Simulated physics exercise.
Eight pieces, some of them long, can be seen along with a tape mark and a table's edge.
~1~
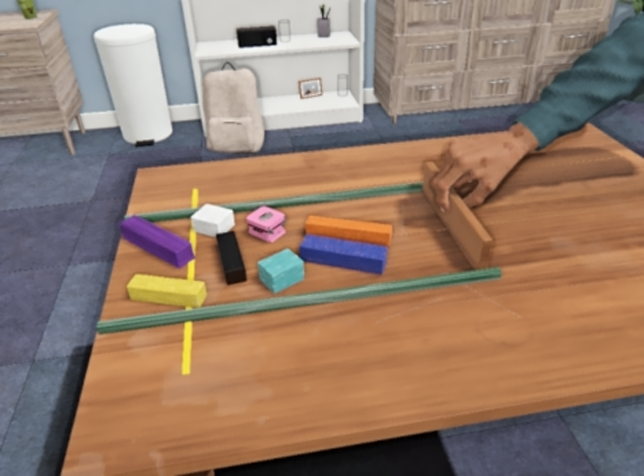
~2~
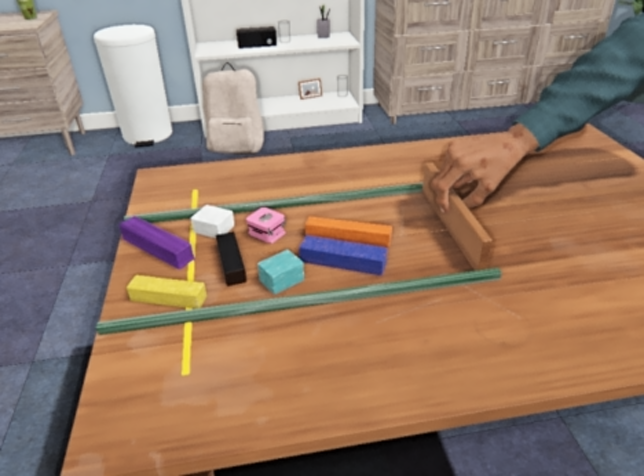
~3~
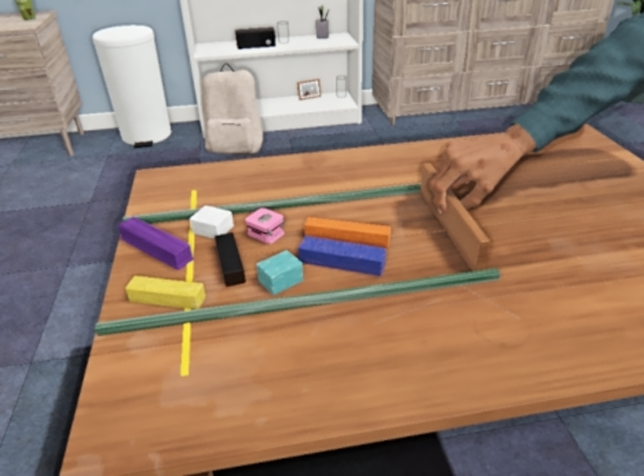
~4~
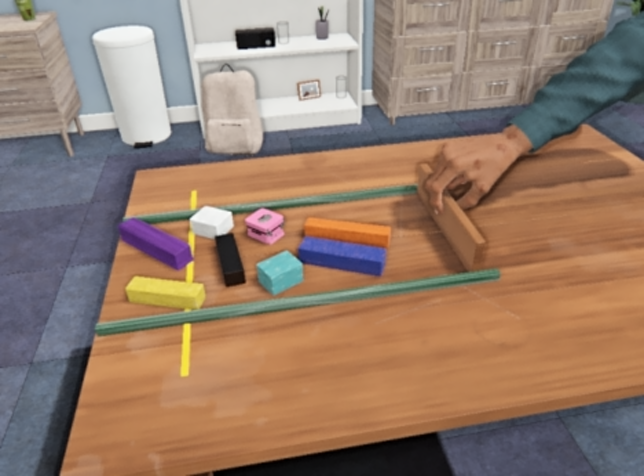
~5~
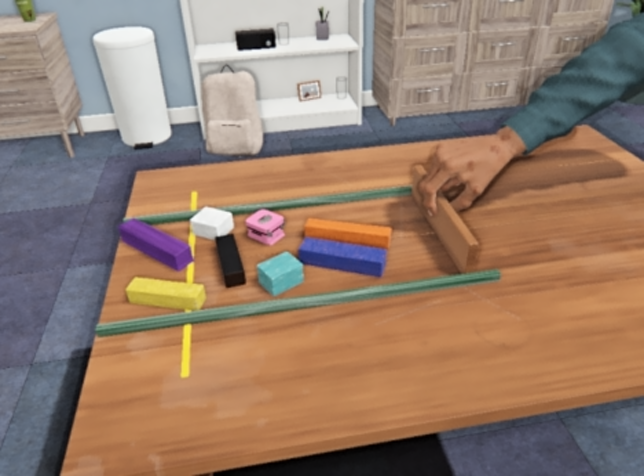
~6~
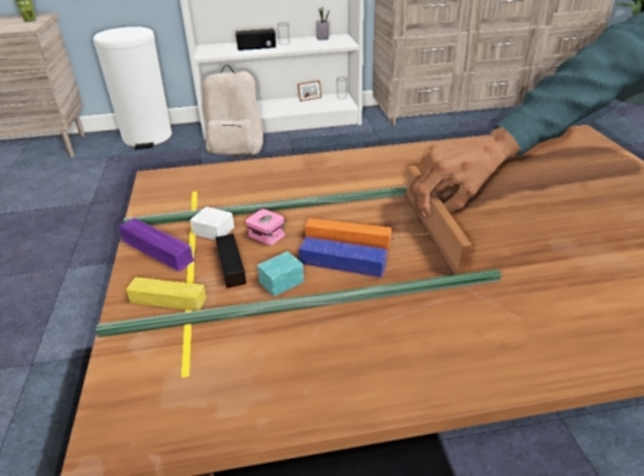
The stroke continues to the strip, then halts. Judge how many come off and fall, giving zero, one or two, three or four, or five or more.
Number falling: One or two.
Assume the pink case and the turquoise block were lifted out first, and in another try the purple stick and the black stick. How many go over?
Result: 0 in the first case, with 1 in the second.
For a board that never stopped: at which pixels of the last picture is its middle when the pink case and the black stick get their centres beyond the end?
The middle is at (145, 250) when it's the pink case, and at (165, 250) when it's the black stick.
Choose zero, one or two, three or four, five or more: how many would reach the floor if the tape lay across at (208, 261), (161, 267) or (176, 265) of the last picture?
Taking the three tapes one at a time, the answers are none, then three or four, then just one or two.
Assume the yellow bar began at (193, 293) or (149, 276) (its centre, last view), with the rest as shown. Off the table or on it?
In that order, it comes down; falls.
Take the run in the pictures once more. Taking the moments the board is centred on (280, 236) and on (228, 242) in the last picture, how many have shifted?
Answer - first 6, then 8.
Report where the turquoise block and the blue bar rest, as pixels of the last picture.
They come to rest around (146, 301) and (160, 269).
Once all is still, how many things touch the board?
All in all, 2.
Soon after, none off yet; purple stick at rest near (156, 243); yellow bar at rest near (167, 294); white block at rest near (213, 224).
After that, none off yet; purple stick at rest near (156, 243); yellow bar at rest near (167, 294); white block displaced a little near (202, 224).
In the end, the number that fall off is one or two; gone, yellow bar and purple stick.
